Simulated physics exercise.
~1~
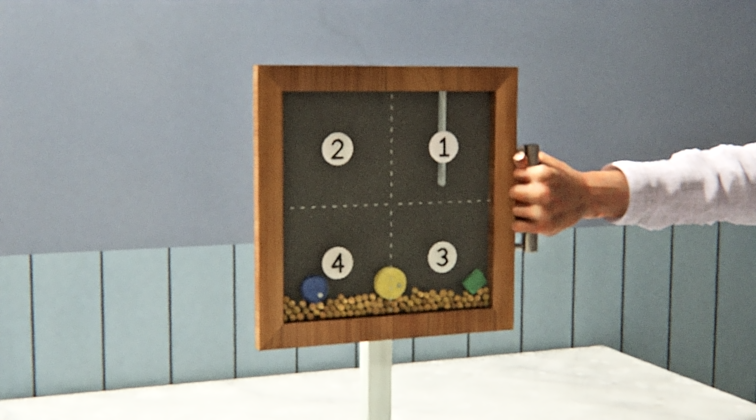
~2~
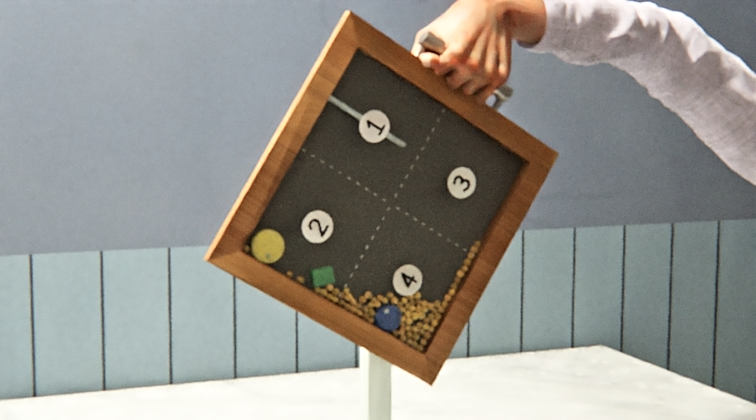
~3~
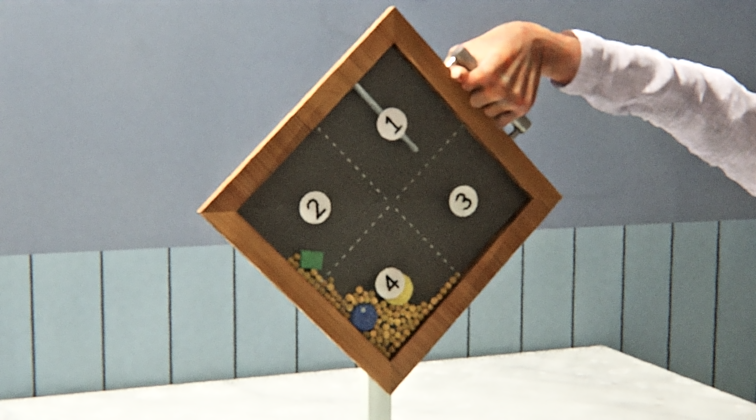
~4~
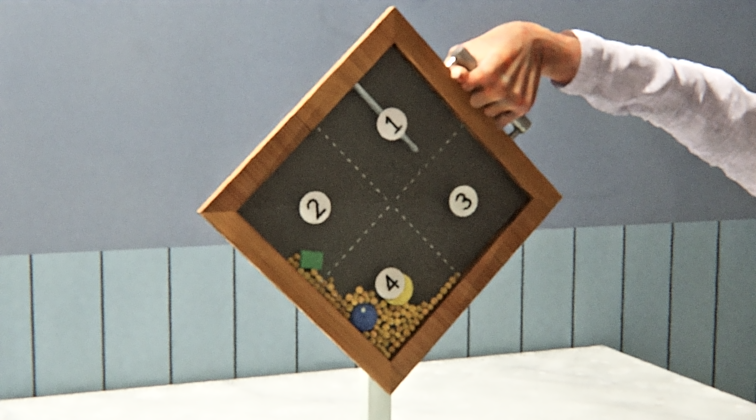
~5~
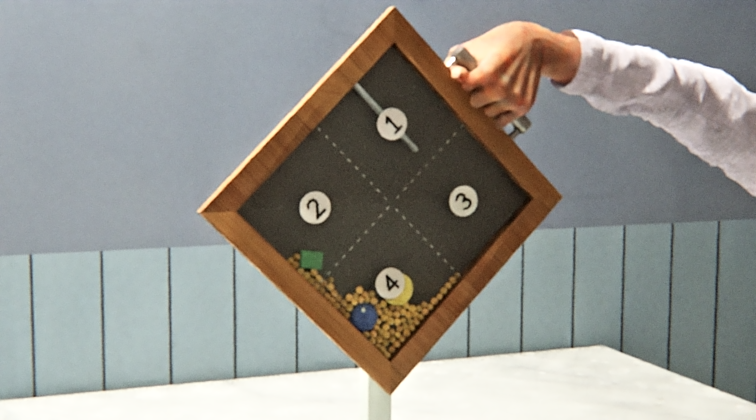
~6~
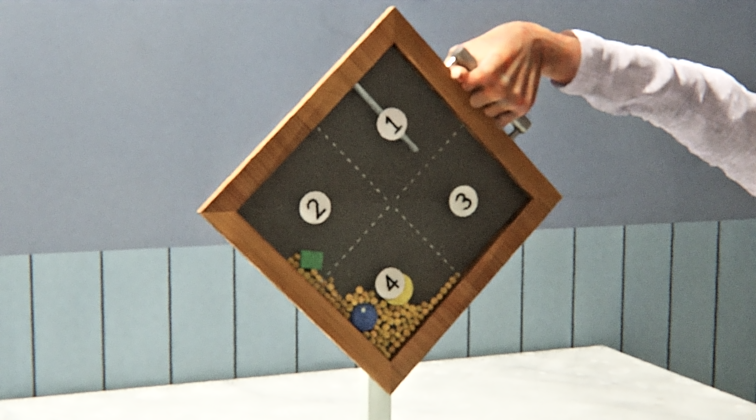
A hand turning a wooden-framed box anticlockwise then partly back, beads and coloured pieces sliding before settling in the lowest corner.
